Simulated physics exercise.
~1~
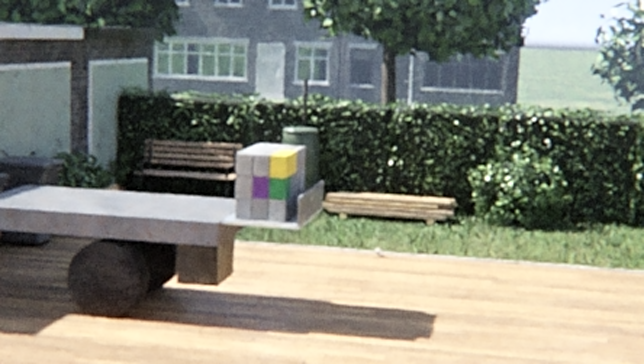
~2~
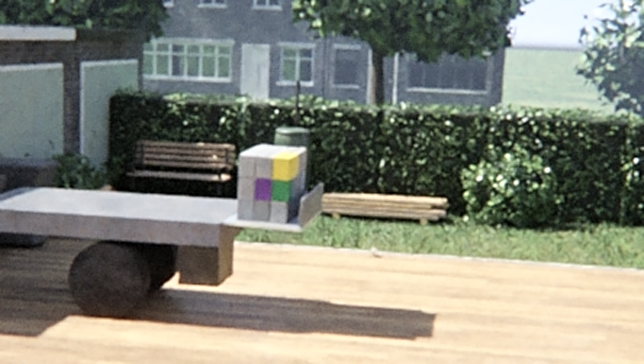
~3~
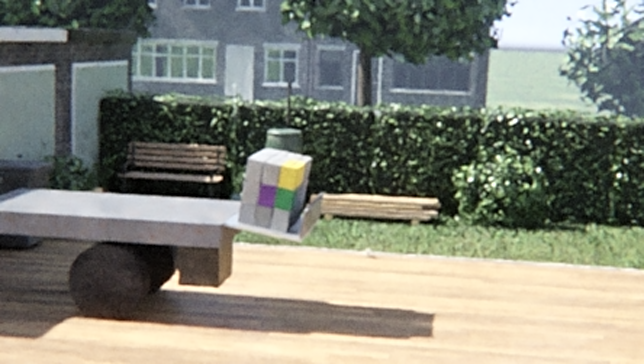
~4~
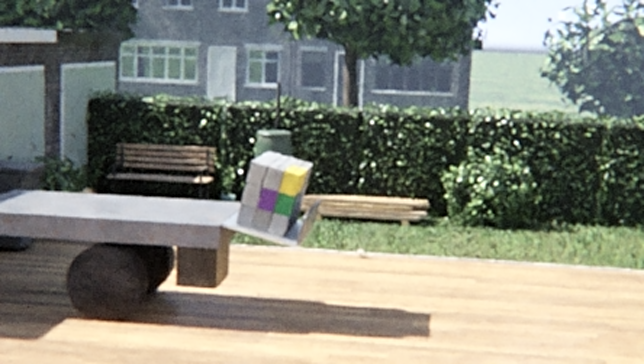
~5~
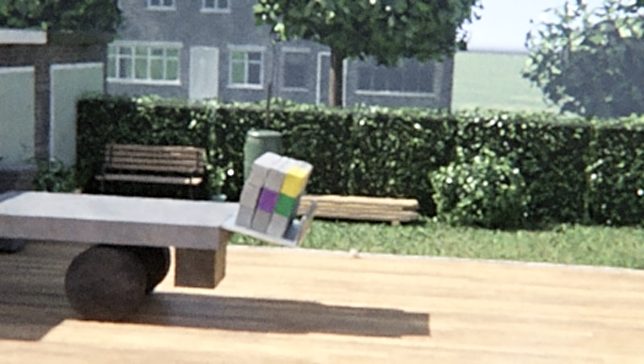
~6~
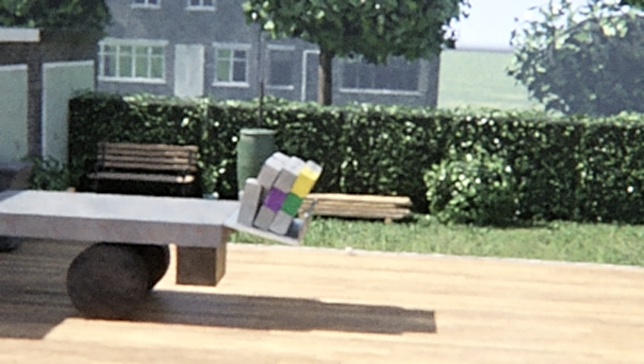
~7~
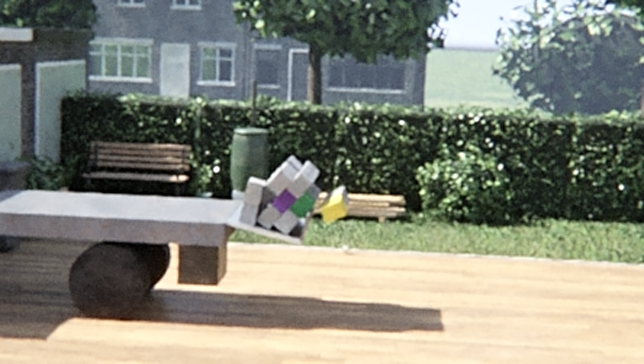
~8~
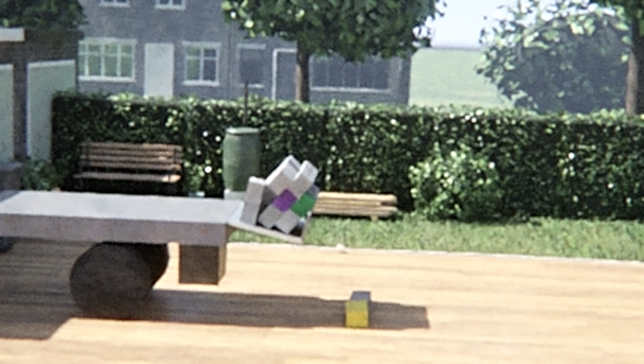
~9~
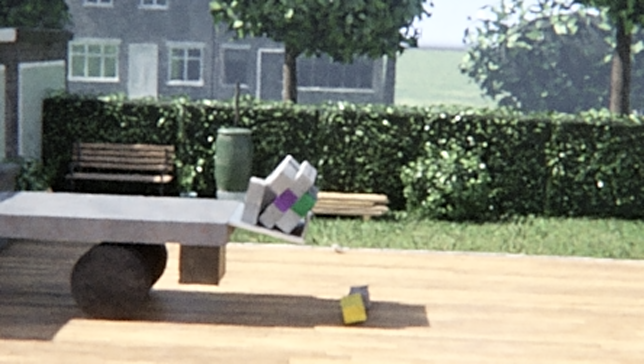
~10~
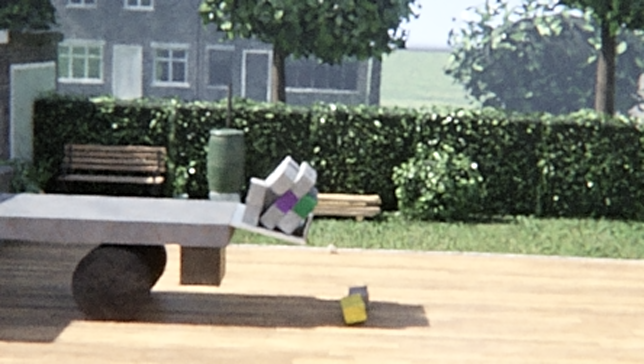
A platform's end flap tilts, its stacked blocks lean, and the yellow one tumbles to the ground.
